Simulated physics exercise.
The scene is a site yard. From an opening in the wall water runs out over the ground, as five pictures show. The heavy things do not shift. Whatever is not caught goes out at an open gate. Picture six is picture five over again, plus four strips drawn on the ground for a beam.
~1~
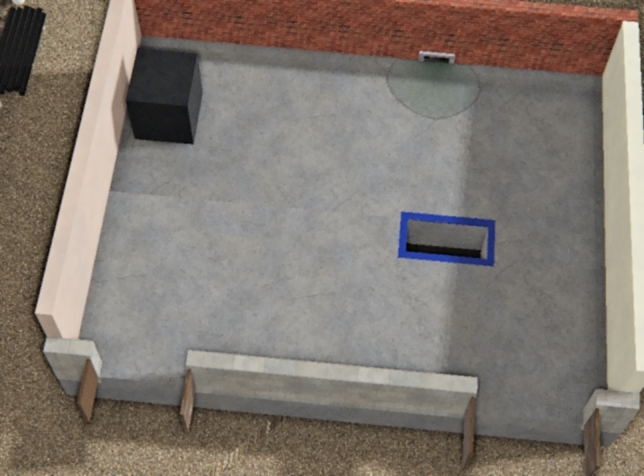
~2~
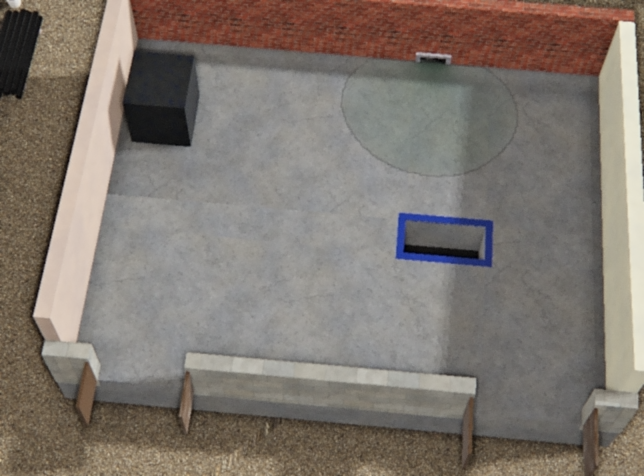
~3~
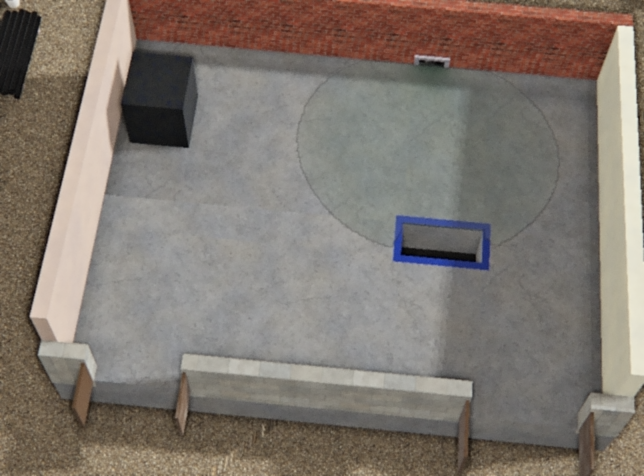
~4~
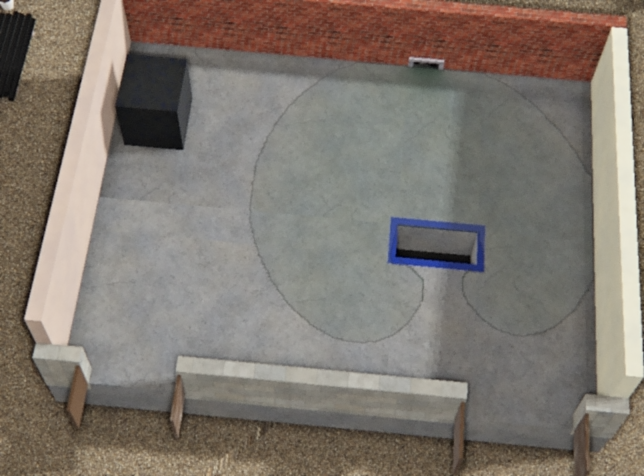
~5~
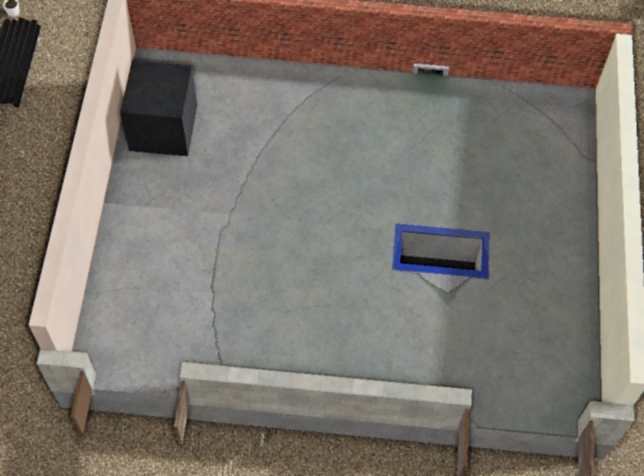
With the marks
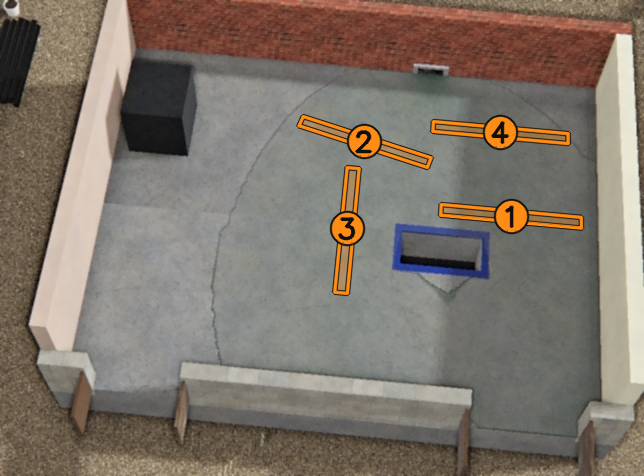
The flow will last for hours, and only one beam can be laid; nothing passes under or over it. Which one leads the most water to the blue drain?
The best position is 3.
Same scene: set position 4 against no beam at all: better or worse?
It is worse.
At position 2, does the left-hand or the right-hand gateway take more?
The right gate.
On the marked copy, 1 from (440, 209) to (581, 222); 2 from (301, 121) to (429, 162); 3 from (341, 292) to (353, 168); 4 from (433, 126) to (568, 138).
If 1 is chosen, about 17 % of the stream goes into the blue drain, about 82 % out by the gates.
If 2 is chosen, about 20 % of the stream goes into the blue drain, about 80 % out by the gates.
If 3 is chosen, about 34 % of the stream goes into the blue drain, about 65 % out by the gates.
If 4 is chosen, about 16 % of the stream goes into the blue drain, about 84 % out by the gates.
